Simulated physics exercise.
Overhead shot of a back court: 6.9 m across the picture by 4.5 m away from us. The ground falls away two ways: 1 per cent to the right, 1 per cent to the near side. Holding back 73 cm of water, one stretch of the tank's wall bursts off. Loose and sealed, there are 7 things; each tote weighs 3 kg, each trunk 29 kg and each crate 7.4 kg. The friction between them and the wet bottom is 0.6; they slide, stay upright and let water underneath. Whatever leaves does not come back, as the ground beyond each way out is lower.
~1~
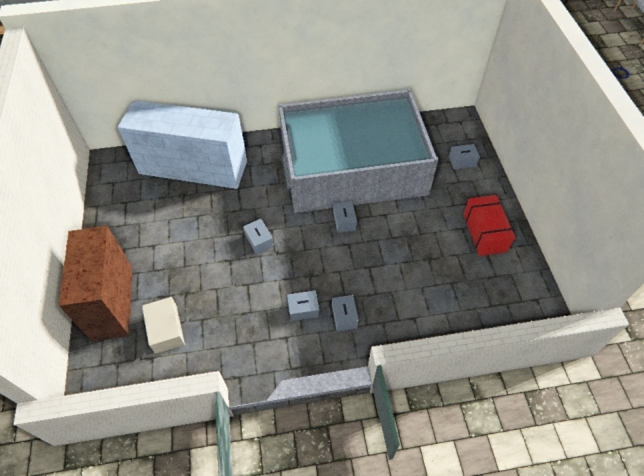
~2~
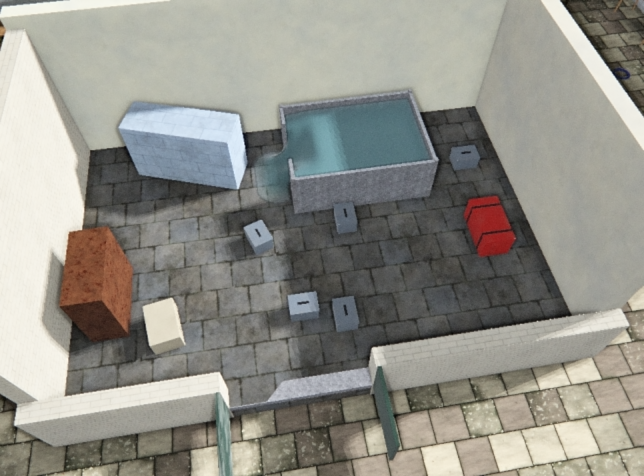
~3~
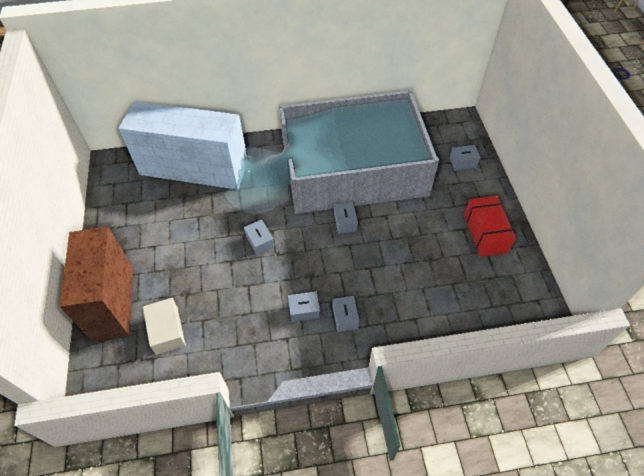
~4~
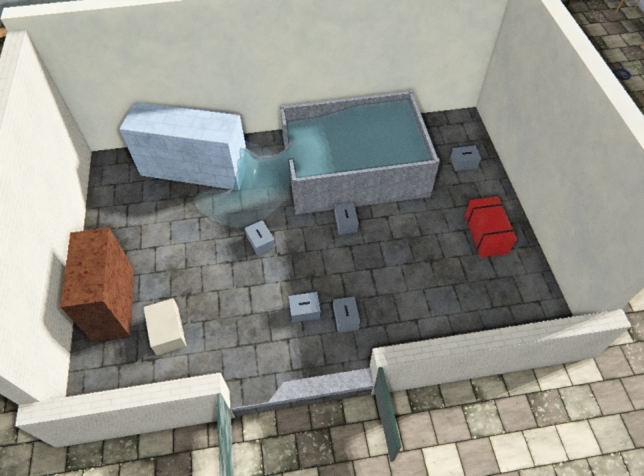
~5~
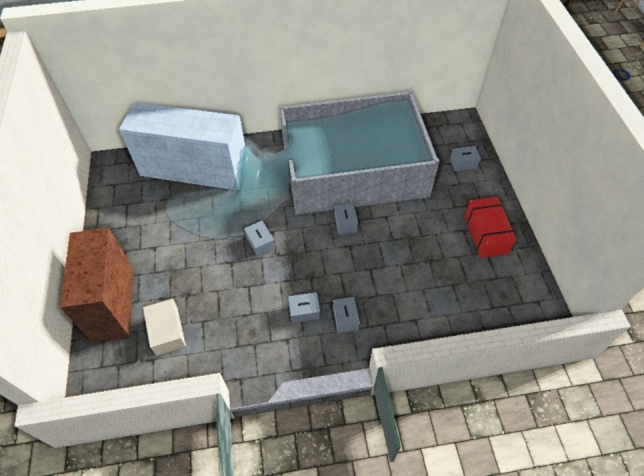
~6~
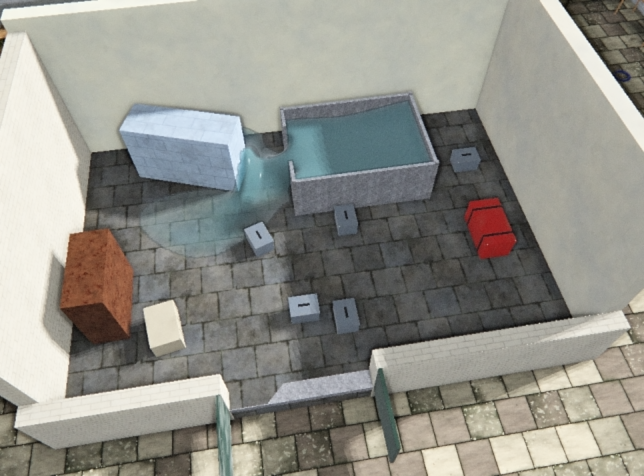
A stone tank's left side opens and water spreads leftward across the paved court floor.
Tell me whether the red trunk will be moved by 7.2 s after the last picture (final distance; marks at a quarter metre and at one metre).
It is left almost where it was.
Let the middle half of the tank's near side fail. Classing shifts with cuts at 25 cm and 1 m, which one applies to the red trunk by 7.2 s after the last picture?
From there, the red trunk gets moved partway.
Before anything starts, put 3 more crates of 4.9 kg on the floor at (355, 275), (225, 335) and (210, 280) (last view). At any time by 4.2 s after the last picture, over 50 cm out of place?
In order: Below it, above it, above it.
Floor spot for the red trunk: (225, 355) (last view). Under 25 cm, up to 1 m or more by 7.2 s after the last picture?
From that spot, it is pushed far off.
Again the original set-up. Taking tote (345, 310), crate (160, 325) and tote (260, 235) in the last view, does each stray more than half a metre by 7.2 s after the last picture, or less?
Item by item, they came out above the mark, above the mark and above the mark.
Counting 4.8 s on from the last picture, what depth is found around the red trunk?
2 cm, roughly.
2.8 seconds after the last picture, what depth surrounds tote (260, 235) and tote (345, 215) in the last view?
First roughly 2 cm, second roughly 0 cm.
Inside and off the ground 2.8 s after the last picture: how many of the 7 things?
1 at that moment.
Then, 0.9 s after the last picture the red trunk is near (492, 221), 0.0 m from its start, aground; 0 of 7 are out; 0 afloat.
Then, 2.8 s after the last picture the red trunk is near (492, 221), 0.0 m from its start, aground; 0 of 7 are out; 1 afloat.
Then, 4.8 s after the last picture the red trunk is near (492, 221), 0.0 m from its start, aground; 0 of 7 are out; 1 afloat.
Then, 7.2 s after the last picture the red trunk is near (492, 221), 0.0 m from its start, aground; 0 of 7 are out; 4 afloat.
